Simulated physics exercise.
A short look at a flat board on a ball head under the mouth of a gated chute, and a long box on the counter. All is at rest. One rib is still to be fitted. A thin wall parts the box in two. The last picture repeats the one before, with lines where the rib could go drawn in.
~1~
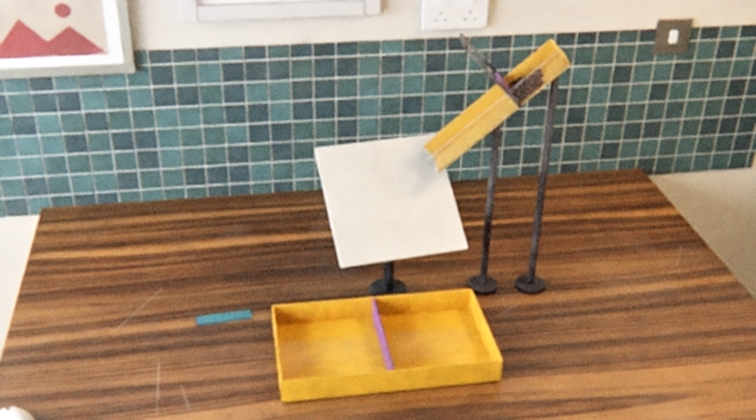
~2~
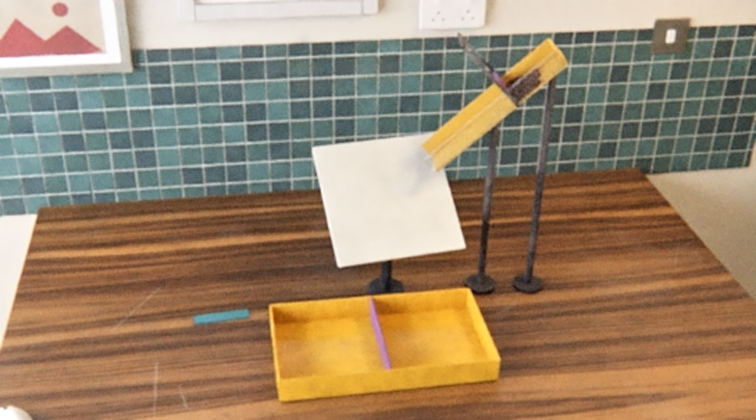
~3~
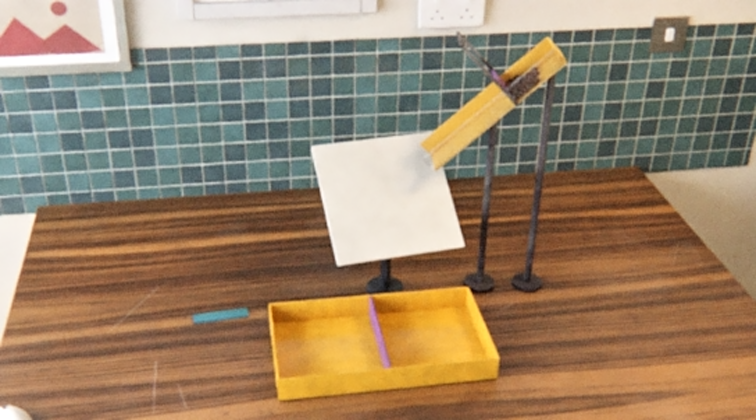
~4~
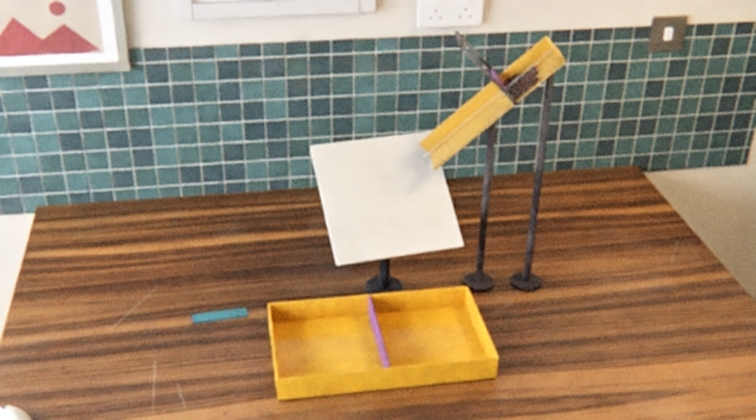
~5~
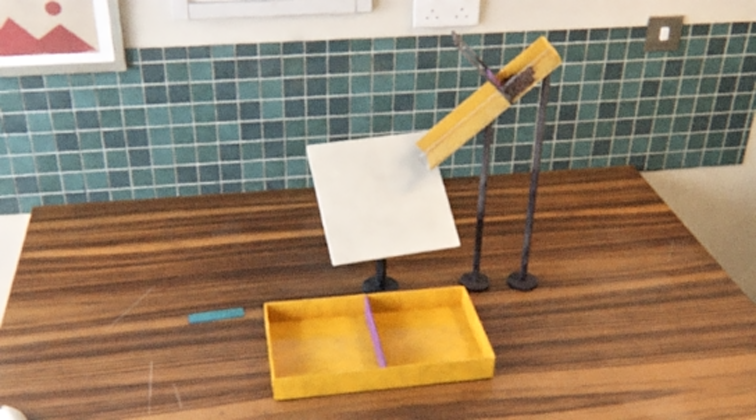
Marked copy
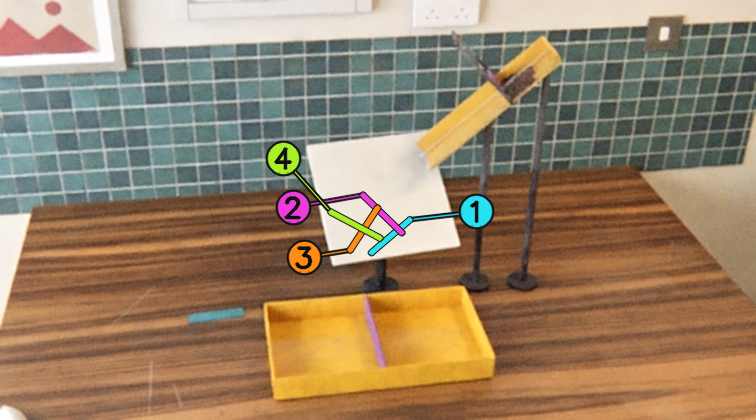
In the video, a sloping yellow chute holding small dark items stands above a tilted white board, with a yellow box parted by a purple wall in front on a wooden counter; nothing moves apart from a slight view shift.
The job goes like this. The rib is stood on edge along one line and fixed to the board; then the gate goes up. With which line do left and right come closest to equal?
Line 3.
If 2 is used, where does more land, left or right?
More lands on the right.
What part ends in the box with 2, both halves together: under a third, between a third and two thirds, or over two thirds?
Over two thirds.
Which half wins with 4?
The right half.
On the marked copy, line 1 from (410, 219) to (371, 252); line 2 from (362, 194) to (401, 232); line 3 from (377, 207) to (350, 250); line 4 from (330, 212) to (380, 238).
For line 1, of what is caught, all but a few in the left half, a small share in the right.
For line 2, of what is caught, a small share in the left half, all but a few in the right.
For line 3, of what is caught, close to half in the left half, close to half in the right.
For line 4, of what is caught, a small share in the left half, all but a few in the right.
